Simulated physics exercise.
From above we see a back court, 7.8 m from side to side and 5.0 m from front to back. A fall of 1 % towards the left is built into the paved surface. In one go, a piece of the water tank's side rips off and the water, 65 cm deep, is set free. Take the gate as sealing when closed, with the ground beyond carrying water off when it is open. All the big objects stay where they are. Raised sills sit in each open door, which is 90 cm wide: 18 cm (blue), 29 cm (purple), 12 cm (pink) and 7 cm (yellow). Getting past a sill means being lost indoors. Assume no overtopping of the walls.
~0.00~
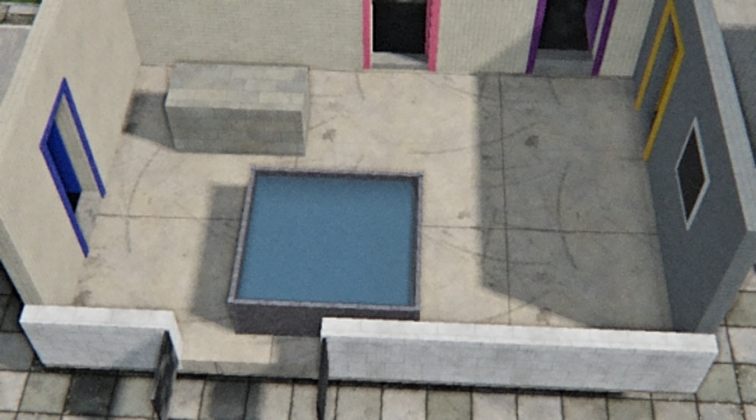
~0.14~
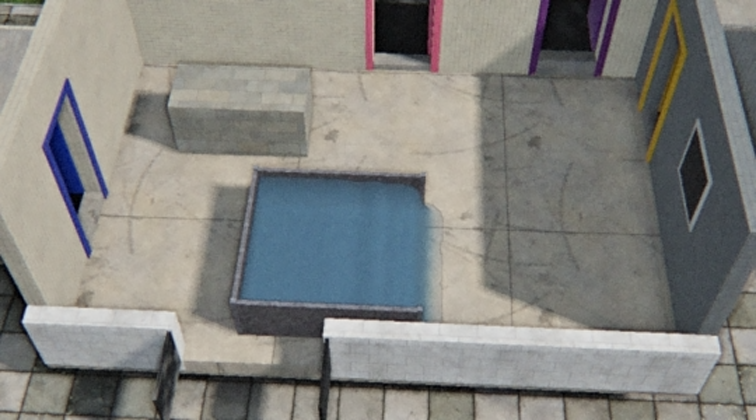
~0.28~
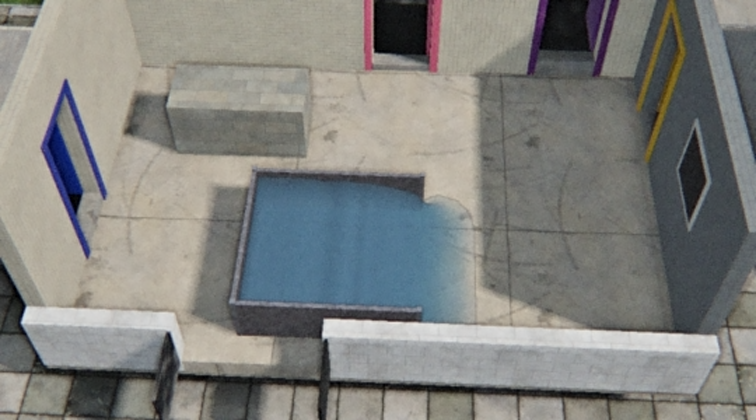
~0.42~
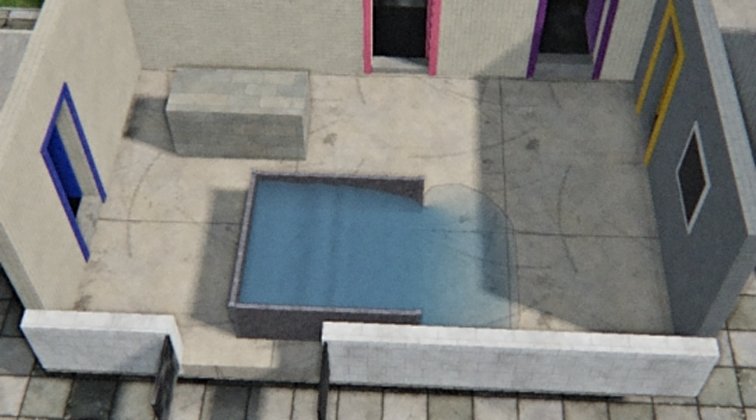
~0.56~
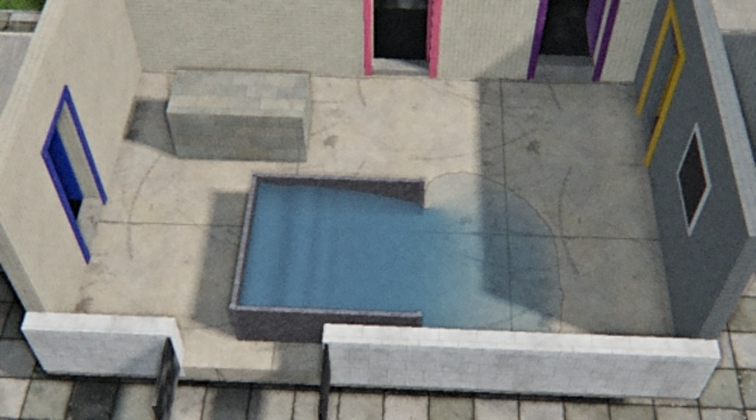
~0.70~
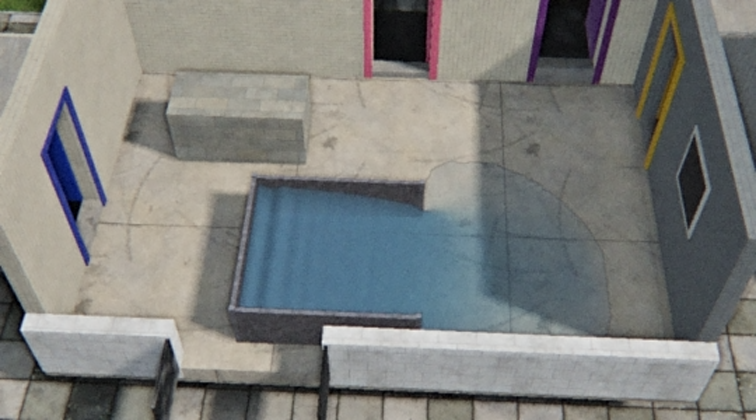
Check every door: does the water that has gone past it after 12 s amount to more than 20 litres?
As I see it, blue door: Limit not crossed; purple door: Limit not crossed; pink door: Limit not crossed; yellow door: Limit crossed.
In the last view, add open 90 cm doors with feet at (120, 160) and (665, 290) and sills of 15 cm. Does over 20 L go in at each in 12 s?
Taking them in order, the first is fine and the second too much.
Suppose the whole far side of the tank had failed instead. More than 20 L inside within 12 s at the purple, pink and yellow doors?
In that case, purple door: Less than that, pink door: More than that, yellow door: More than that.
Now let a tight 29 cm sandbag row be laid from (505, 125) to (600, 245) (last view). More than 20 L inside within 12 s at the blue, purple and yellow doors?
Result - blue: No, not exceeded, purple: No, not exceeded, yellow: No, not exceeded.
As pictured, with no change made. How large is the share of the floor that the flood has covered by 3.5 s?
About 40 per cent.
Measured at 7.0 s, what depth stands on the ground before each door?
In centimetres - blue: 1, purple: 12, pink: 11, yellow: 12.
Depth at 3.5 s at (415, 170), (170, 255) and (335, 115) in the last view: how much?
Around 0 cm, 0 cm and 0 cm.
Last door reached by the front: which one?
The answer is the blue door.
After 1.4 s water covers 35 % of the floor and is deepest (40 cm) near (664, 357); blue door not reached, purple door not reached, pink door not reached, yellow door not reached.
After 2.2 s water covers 40 % of the floor and is deepest (44 cm) near (664, 357); blue door not reached, purple door not reached, pink door not reached, yellow door 14 cm at the sill, 2 L in.
After 3.5 s water covers 40 % of the floor and is deepest (34 cm) near (623, 92); blue door not reached, purple door 26 cm at the sill, 0 L in, pink door not reached, yellow door 13 cm at the sill, 31 L in.
After 7.0 s water covers 80 % of the floor and is deepest (24 cm) near (134, 102); blue door not reached, purple door 12 cm at the sill, 0 L in, pink door 11 cm at the sill, 1 L in, yellow door 12 cm at the sill, 113 L in.
After 12.0 s water covers 95 % of the floor and is deepest (16 cm) near (64, 346); blue door 10 cm at the sill, 0 L in, purple door 4 cm at the sill, 0 L in, pink door 8 cm at the sill, 1 L in, yellow door 3 cm at the sill, 125 L in.
